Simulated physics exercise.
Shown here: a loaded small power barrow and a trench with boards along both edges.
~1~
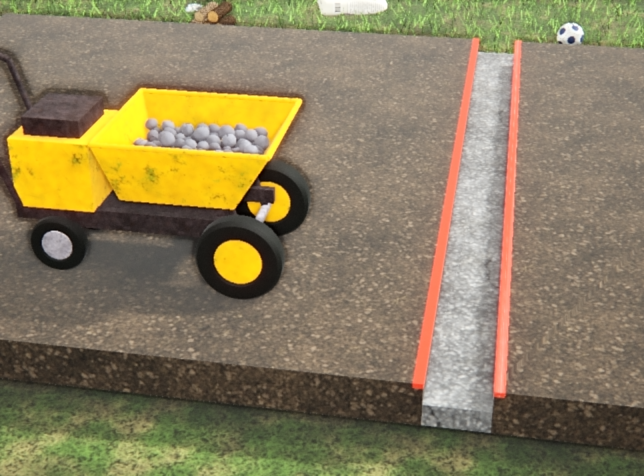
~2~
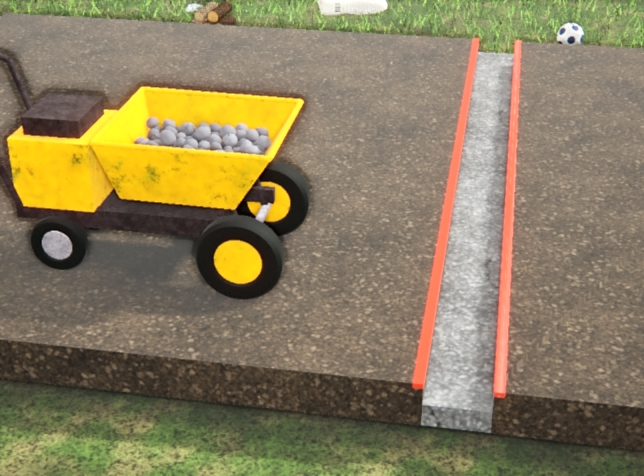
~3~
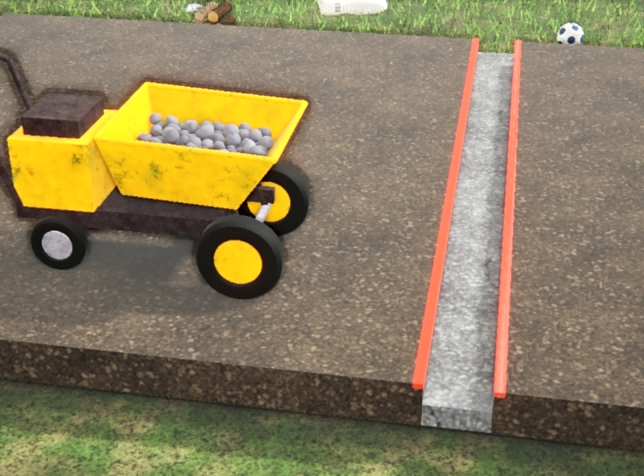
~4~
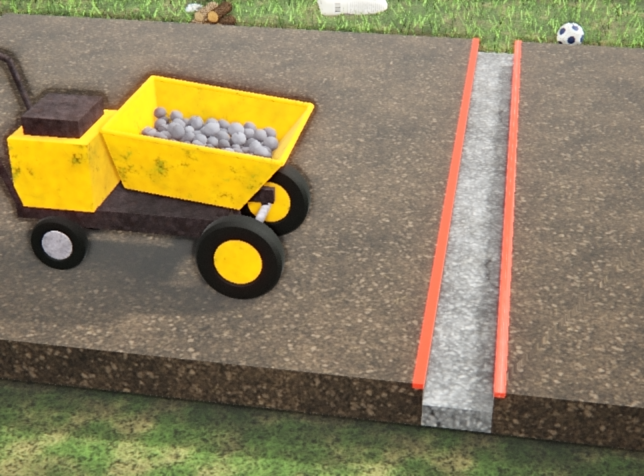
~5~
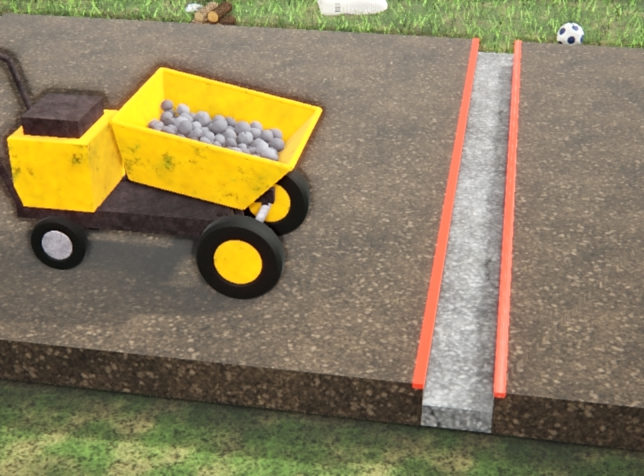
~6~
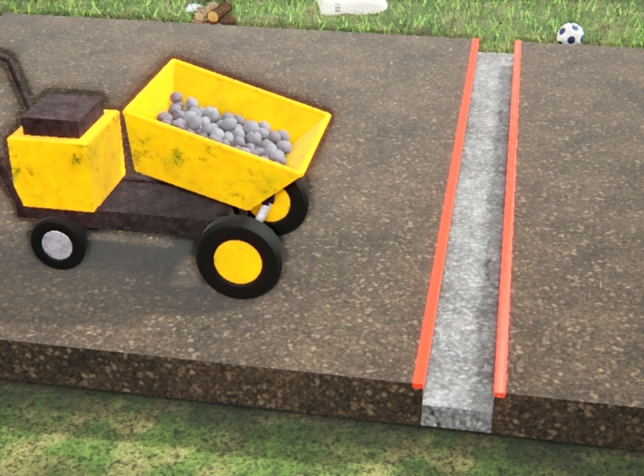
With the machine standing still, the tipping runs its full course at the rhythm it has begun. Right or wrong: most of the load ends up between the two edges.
Wrong.
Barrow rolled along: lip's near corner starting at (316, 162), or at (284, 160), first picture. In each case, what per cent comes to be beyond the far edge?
Some 0 % then some 0 %.
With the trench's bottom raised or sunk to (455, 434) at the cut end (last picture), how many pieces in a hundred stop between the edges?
30 per cent, roughly.
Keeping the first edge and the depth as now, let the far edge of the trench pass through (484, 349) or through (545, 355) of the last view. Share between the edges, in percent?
In order: Near 20, then 30 percent.
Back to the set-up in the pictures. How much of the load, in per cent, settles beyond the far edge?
My estimate is around 0 percent.
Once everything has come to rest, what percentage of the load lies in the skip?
10 in a hundred, roughly.
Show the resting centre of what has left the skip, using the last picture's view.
Roughly at pixel (410, 273).
Just after the last frame, skip tipped steeply; every one in the skip.
A moment on, skip tipped right over; the larger part in the skip; about a tenth short of the trench; just a few in or heaped over the trench.
Further on, skip tipped right over; about a tenth in the skip; roughly two thirds short of the trench; roughly a quarter in or heaped over the trench.
When it is over, skip tipped right over; about a tenth in the skip; roughly two thirds short of the trench; roughly a quarter in or heaped over the trench; not one beyond it.
